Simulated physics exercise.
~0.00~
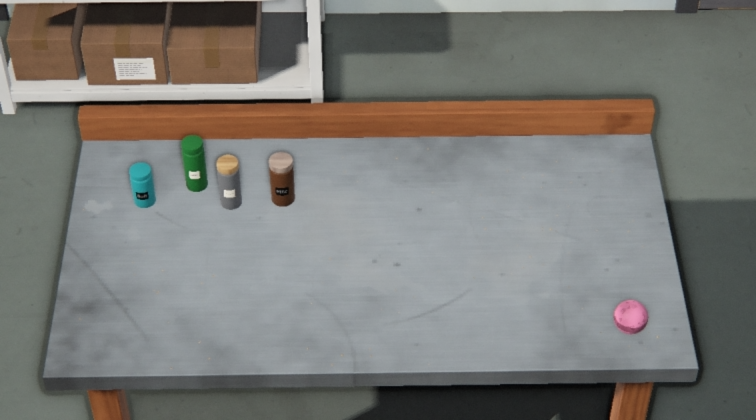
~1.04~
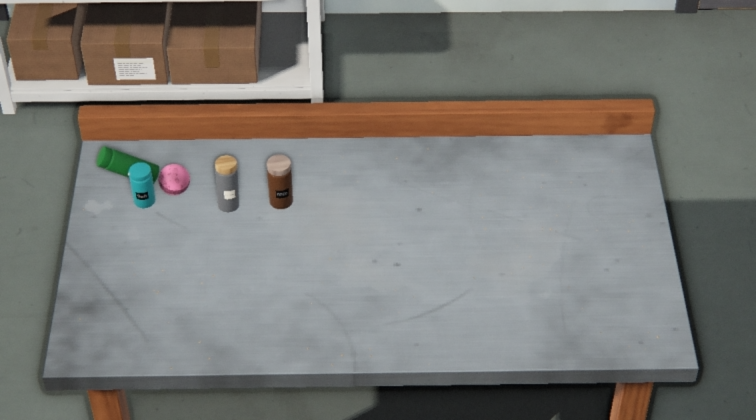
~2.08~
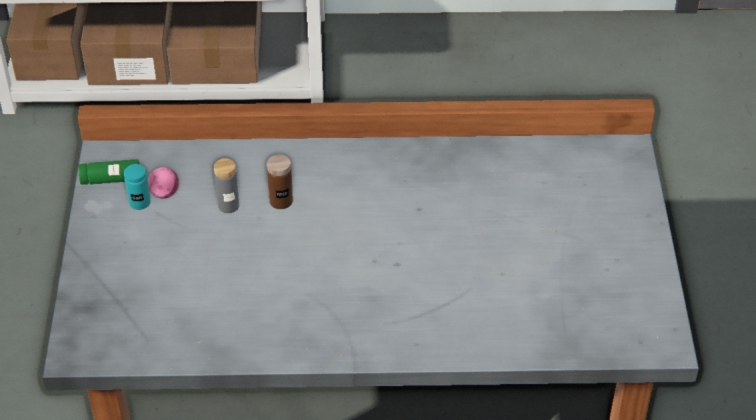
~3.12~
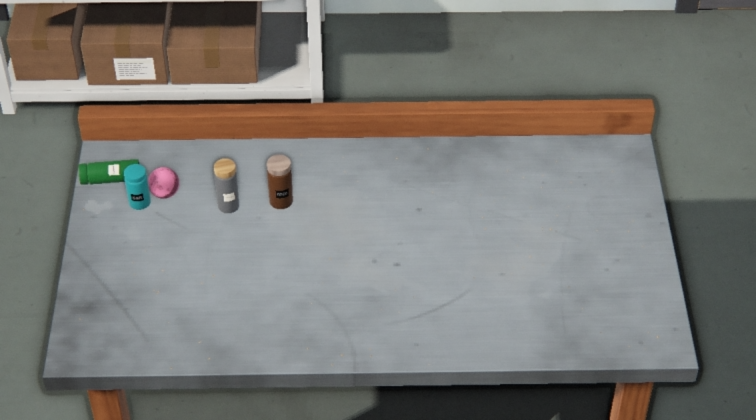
In this clip, four shakers stand on a gray table as a pink ball moves from the right side to the far left, where the green shaker tips over and ends on its side behind the turquoise one, with the ball resting nearby and the other three still upright.
